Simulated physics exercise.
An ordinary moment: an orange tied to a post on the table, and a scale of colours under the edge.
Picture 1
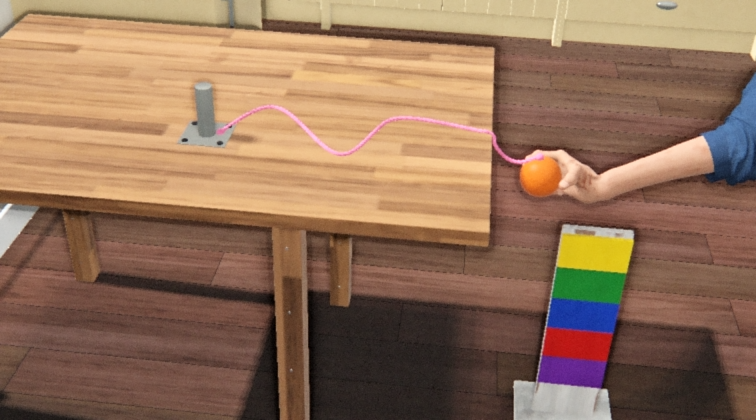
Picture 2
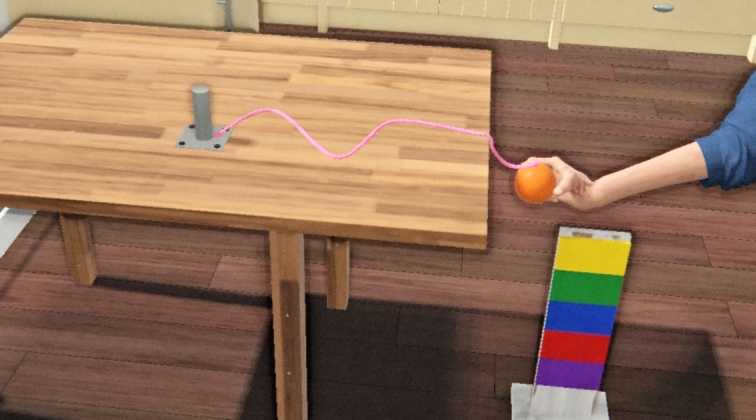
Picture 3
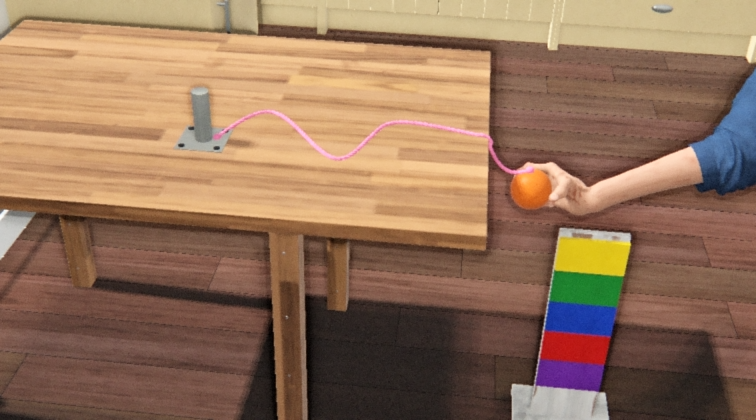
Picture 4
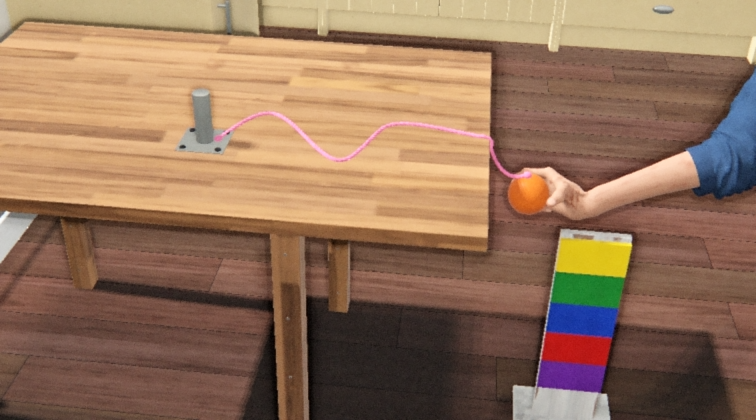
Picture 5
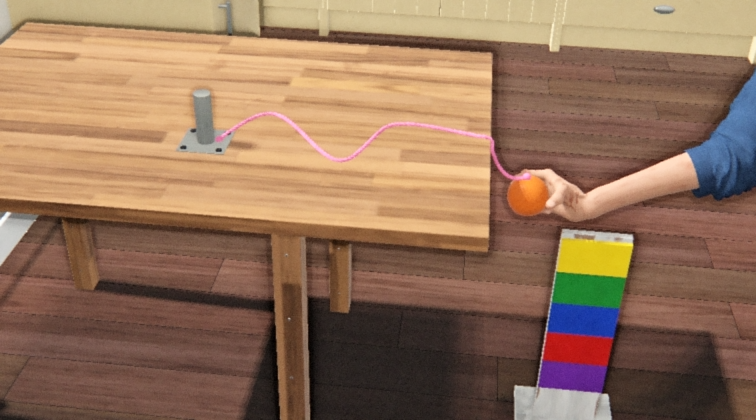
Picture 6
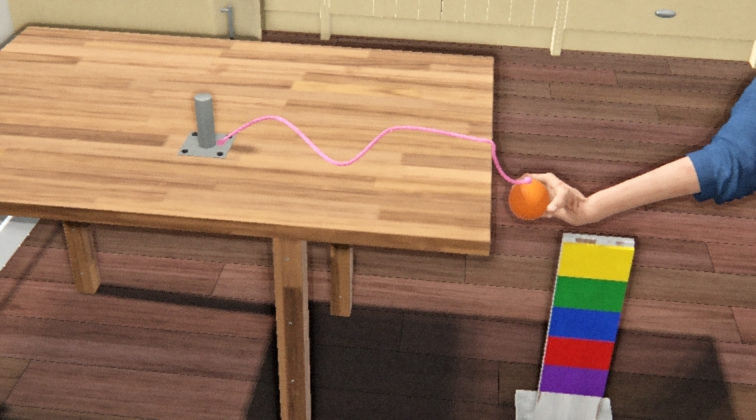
In the video, a hand holds an orange tied by a wavy pink cord to a metal post on a wooden table, lowering it slightly beside the table edge, near an upright strip of coloured bands.
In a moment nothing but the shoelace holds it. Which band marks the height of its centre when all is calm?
Its centre hangs level with the blue band.
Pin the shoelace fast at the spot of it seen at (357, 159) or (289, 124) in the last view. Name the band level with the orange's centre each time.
In that order: Yellow; green.
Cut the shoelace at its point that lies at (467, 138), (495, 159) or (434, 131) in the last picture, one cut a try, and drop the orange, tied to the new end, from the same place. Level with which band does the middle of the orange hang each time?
Taking them in turn: Yellow; green; higher than all five.
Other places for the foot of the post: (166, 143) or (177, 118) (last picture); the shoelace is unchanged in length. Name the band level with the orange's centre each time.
It would be green; green.
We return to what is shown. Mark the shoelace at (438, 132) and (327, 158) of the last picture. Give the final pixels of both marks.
About (488, 208), and the other about (405, 145).
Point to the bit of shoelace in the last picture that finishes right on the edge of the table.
That spot is around (381, 136).
A little later, orange near (509, 320); level with blue.
Next, orange near (446, 314); level with blue.
Later still, orange near (487, 317); level with blue.
When it is over, orange near (478, 317); level with blue. Its middle rests at the blue band.
